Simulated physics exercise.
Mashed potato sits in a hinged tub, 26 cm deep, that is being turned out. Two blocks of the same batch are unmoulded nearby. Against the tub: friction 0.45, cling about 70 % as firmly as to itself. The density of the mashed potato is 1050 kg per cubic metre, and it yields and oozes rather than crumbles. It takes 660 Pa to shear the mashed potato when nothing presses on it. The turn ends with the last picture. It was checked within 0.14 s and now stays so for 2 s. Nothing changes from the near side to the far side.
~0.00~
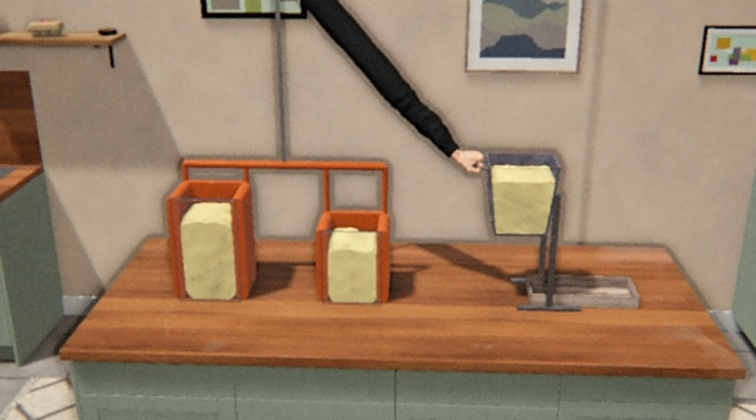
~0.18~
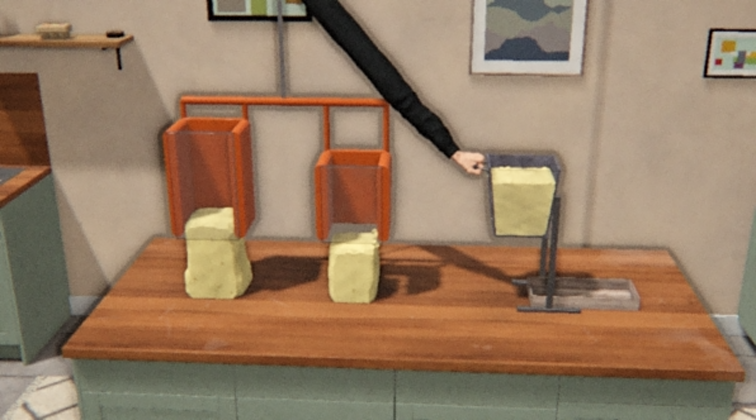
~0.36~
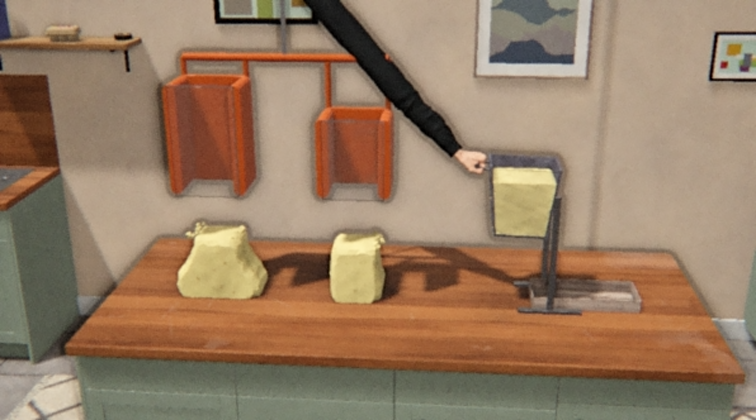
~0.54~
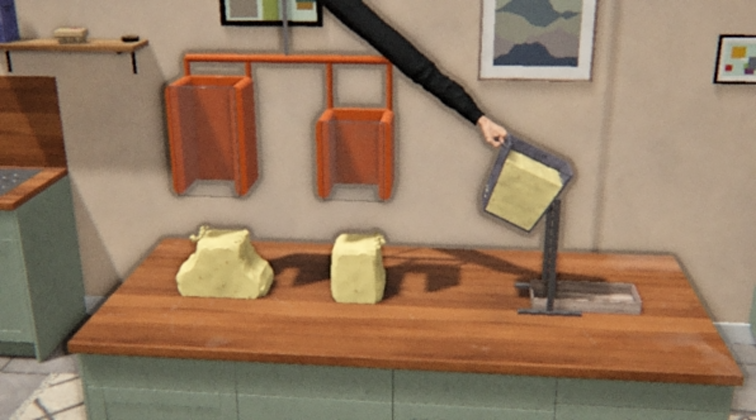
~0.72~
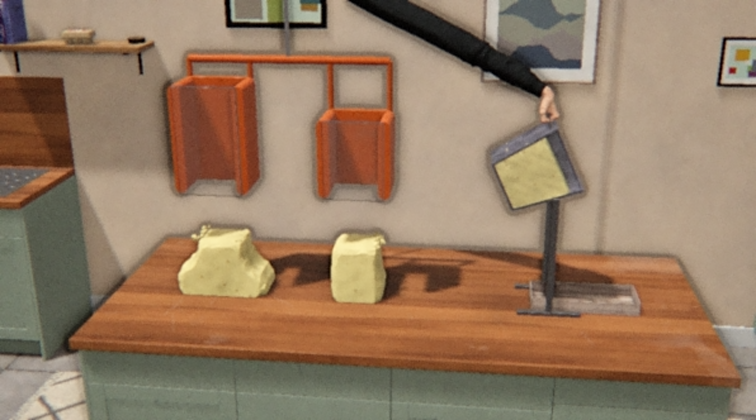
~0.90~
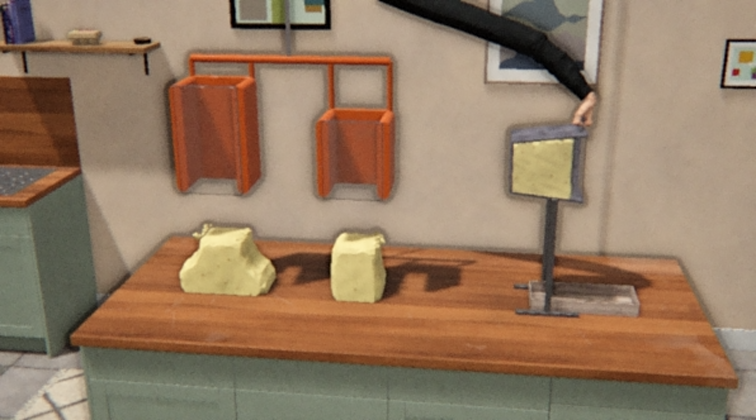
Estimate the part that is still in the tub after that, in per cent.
Close to 100 per cent.
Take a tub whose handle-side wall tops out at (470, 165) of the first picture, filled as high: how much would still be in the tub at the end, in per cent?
In that case some 45 per cent.
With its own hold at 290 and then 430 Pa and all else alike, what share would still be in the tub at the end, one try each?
In that order: 45 %, 60 %.
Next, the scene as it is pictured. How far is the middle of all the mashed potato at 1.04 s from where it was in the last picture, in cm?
About 1 cm.
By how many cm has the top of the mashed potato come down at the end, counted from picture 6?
Some 1 cm.
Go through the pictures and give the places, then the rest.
Handle-side rim at (491, 167), tilt 0 degrees; crest of the mashed potato at (553, 181); block heights 34 cm, 24 cm (left to right), in the first picture.
Handle-side rim at (491, 169), tilt 0 degrees; crest of the mashed potato at (553, 183); block heights 32 cm, 24 cm (left to right), in the second picture.
Handle-side rim at (493, 168), tilt 2 degrees; crest of the mashed potato at (499, 182); block heights 26 cm, 23 cm (left to right), in the third picture.
Handle-side rim at (512, 147), tilt 26 degrees; crest of the mashed potato at (506, 162); block heights 24 cm, 23 cm (left to right), in the fourth picture.
Handle-side rim at (558, 131), tilt 65 degrees; crest of the mashed potato at (542, 141); block heights 24 cm, 23 cm (left to right), in the fifth picture.
Handle-side rim at (587, 137), tilt 89 degrees; crest of the mashed potato at (570, 141); block heights 24 cm, 23 cm (left to right), in the sixth picture.
After 1.04 s, the tub is at 89 degrees and holds 100 %.
After 1.21 s, the tub is at 89 degrees and holds 100 %.
After 1.38 s, the tub is at 89 degrees and holds 100 %.
After 1.55 s, the tub is at 89 degrees and holds 100 %.
After 2.90 s, the tub is at 89 degrees and holds 100 %.
